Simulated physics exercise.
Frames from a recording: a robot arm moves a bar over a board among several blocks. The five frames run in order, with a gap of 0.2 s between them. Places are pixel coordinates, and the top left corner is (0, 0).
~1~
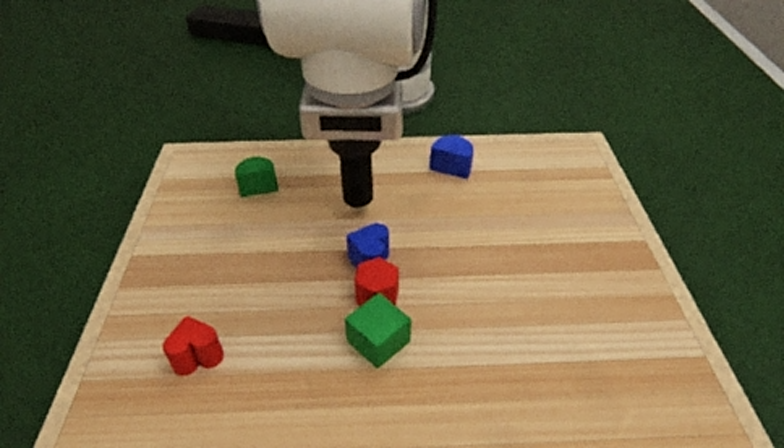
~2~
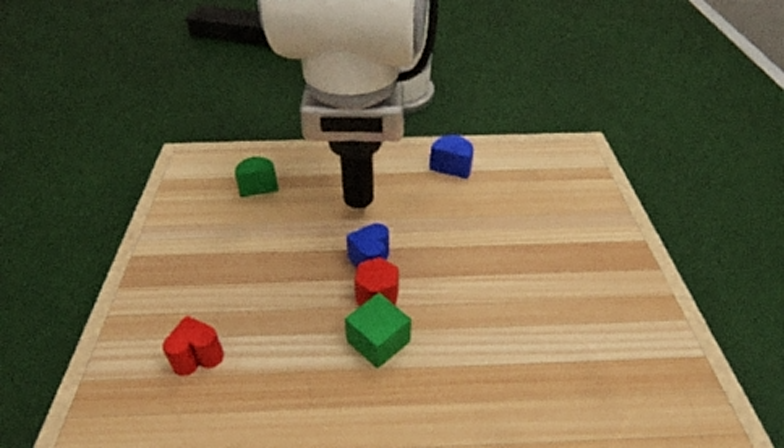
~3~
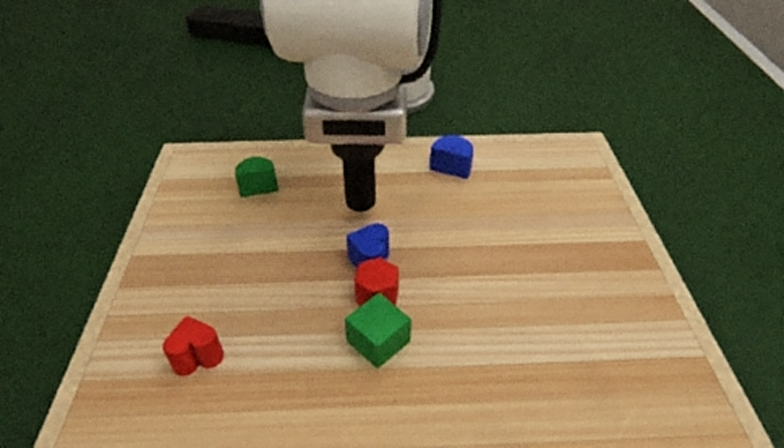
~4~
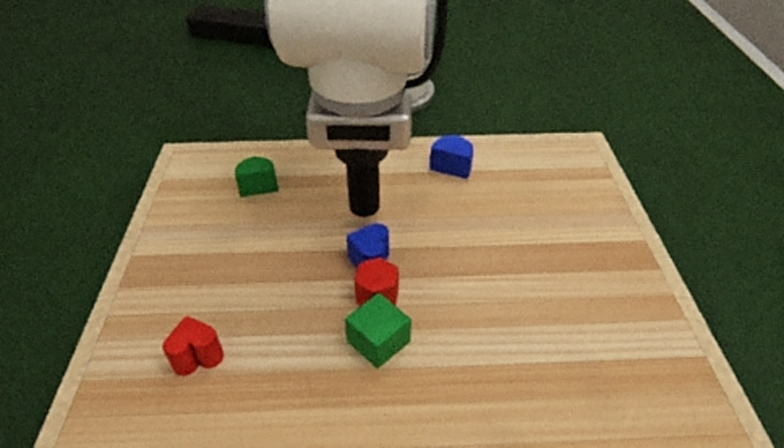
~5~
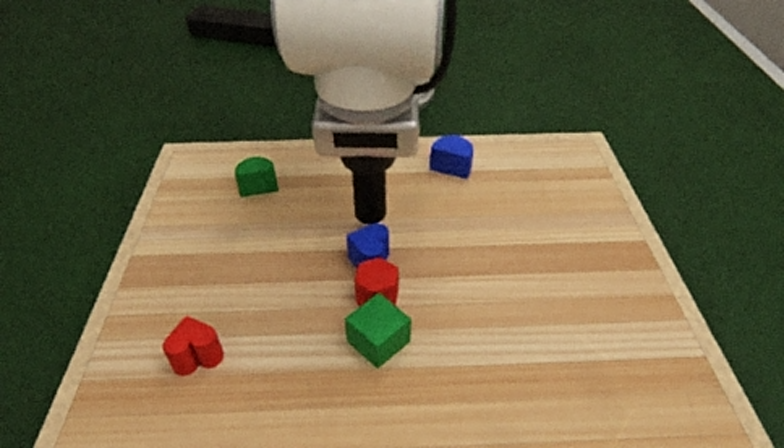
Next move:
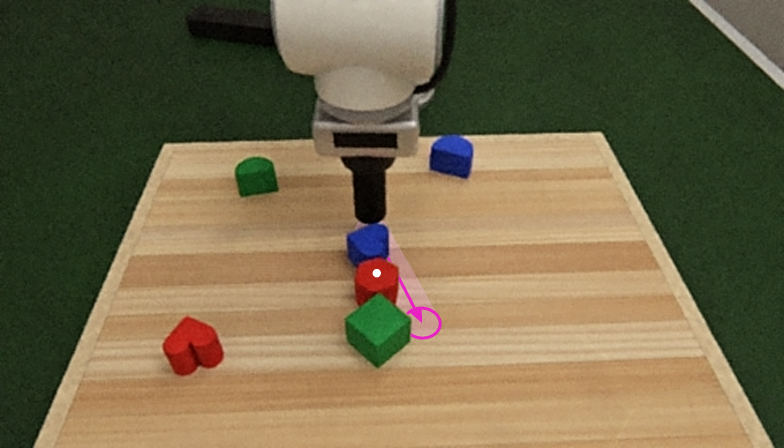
A robot arm with a dark bar hovers over a wooden board, just behind a blue heart-shaped block, a red hexagonal block and a green square block in a line. The bar barely shifts at first, then moves slightly toward the viewer and right, nearing the blue block while every block stays still.
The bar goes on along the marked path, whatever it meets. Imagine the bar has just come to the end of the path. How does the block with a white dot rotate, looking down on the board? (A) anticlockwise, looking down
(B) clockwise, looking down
A.
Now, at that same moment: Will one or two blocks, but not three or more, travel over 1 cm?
Short answer: No.
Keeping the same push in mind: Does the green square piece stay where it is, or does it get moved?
Once the bar is done, the green square piece is in a new spot.
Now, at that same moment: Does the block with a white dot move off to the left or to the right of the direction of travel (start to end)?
It moves over to the right.
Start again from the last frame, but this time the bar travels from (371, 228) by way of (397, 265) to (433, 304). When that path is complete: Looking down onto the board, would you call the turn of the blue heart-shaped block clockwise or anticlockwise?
Clockwise, from overhead.
Path on the board, from (371, 228) directly to (422, 323); the dot is on the red hexagonal block.
On the path given first. One third of the way, bar (387, 243); blue heart-shaped block (364, 254), turned 60° clockwise; red hexagonal block (376, 280); green square piece (379, 324).
Two thirds of the way, bar (404, 274); blue heart-shaped block (363, 261), turned 100° clockwise; red hexagonal block (369, 294), turned 30° anticlockwise; green square piece (383, 332), turned 20° clockwise.
At the end, bar (423, 309); blue heart-shaped block (363, 261), turned 100° clockwise; red hexagonal block (369, 294), turned 30° anticlockwise; green square piece (383, 332), turned 20° clockwise.
